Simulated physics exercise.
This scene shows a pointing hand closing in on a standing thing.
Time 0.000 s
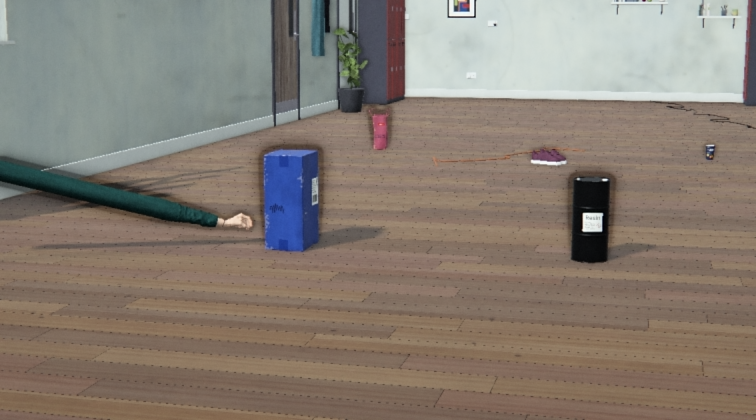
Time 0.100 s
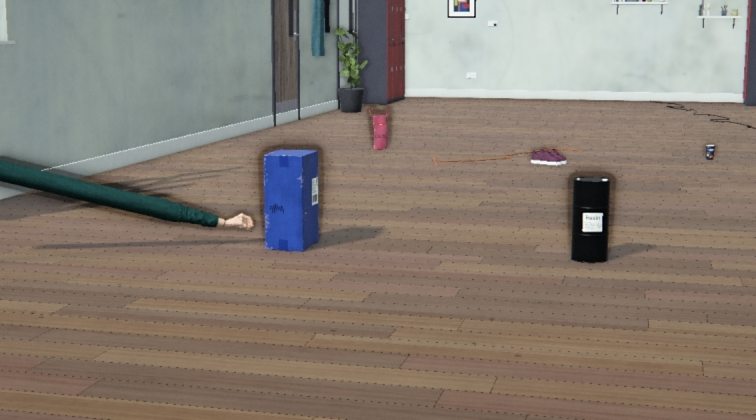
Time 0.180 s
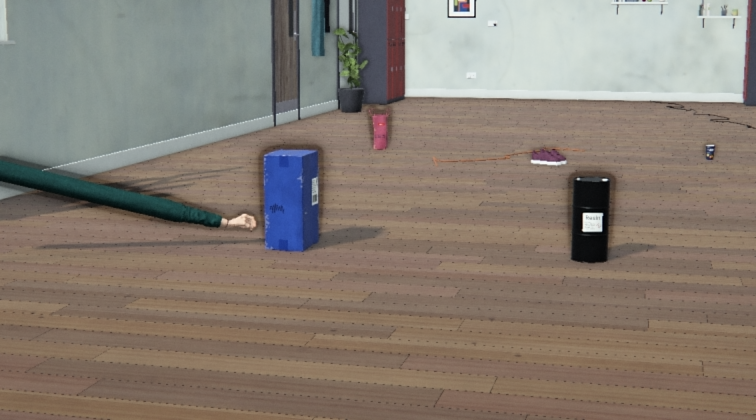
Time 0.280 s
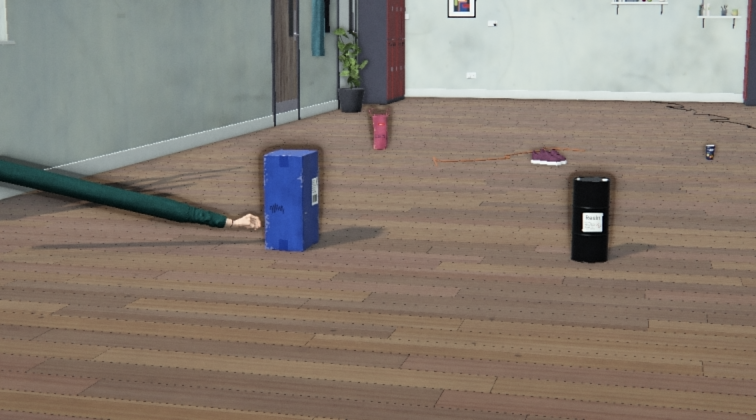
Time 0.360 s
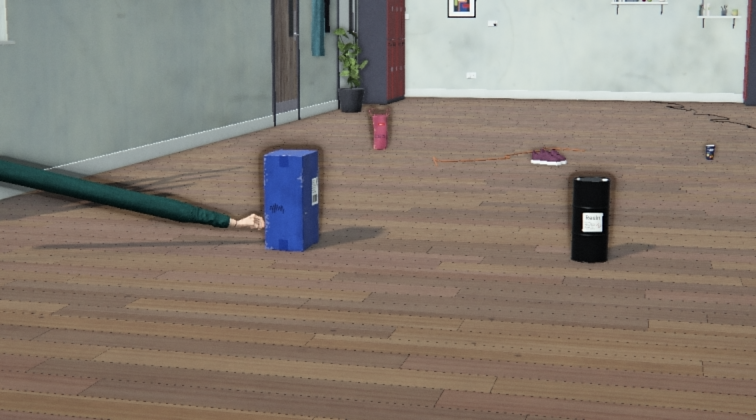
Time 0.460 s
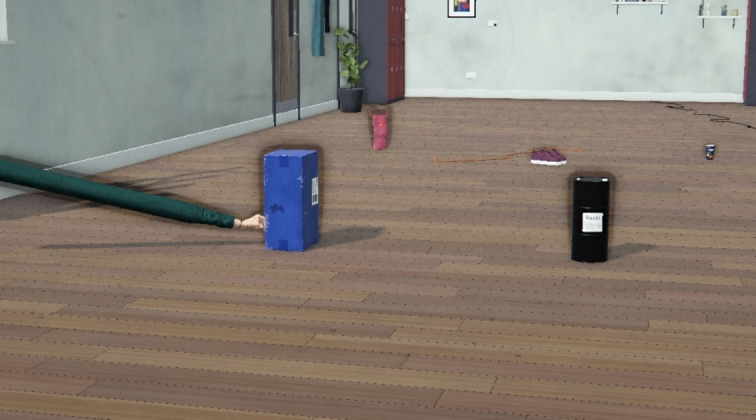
The clip shows a green-sleeved arm reaching in from the left, its hand moving slightly rightward toward an upright blue box until it meets the box's left side, while the box and a black container to the right stay still.
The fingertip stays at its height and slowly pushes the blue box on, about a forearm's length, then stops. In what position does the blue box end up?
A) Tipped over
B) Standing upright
Option B: Standing upright.
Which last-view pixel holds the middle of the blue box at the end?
Roughly (354, 202).
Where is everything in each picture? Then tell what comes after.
The first frame shows blue box (292, 200).
The second frame shows blue box (292, 200).
The third frame shows blue box (292, 200).
The fourth frame shows blue box (292, 200).
The fifth frame shows blue box (292, 200).
The sixth frame shows blue box (292, 200).
After 0.96 s, blue box shifted a little near (311, 200).
After 1.46 s, blue box shifted about its own width near (336, 201).
In the end (2.4 s), moved from the start, blue box. At the end, from the last picture's camera, blue box near (354, 202).
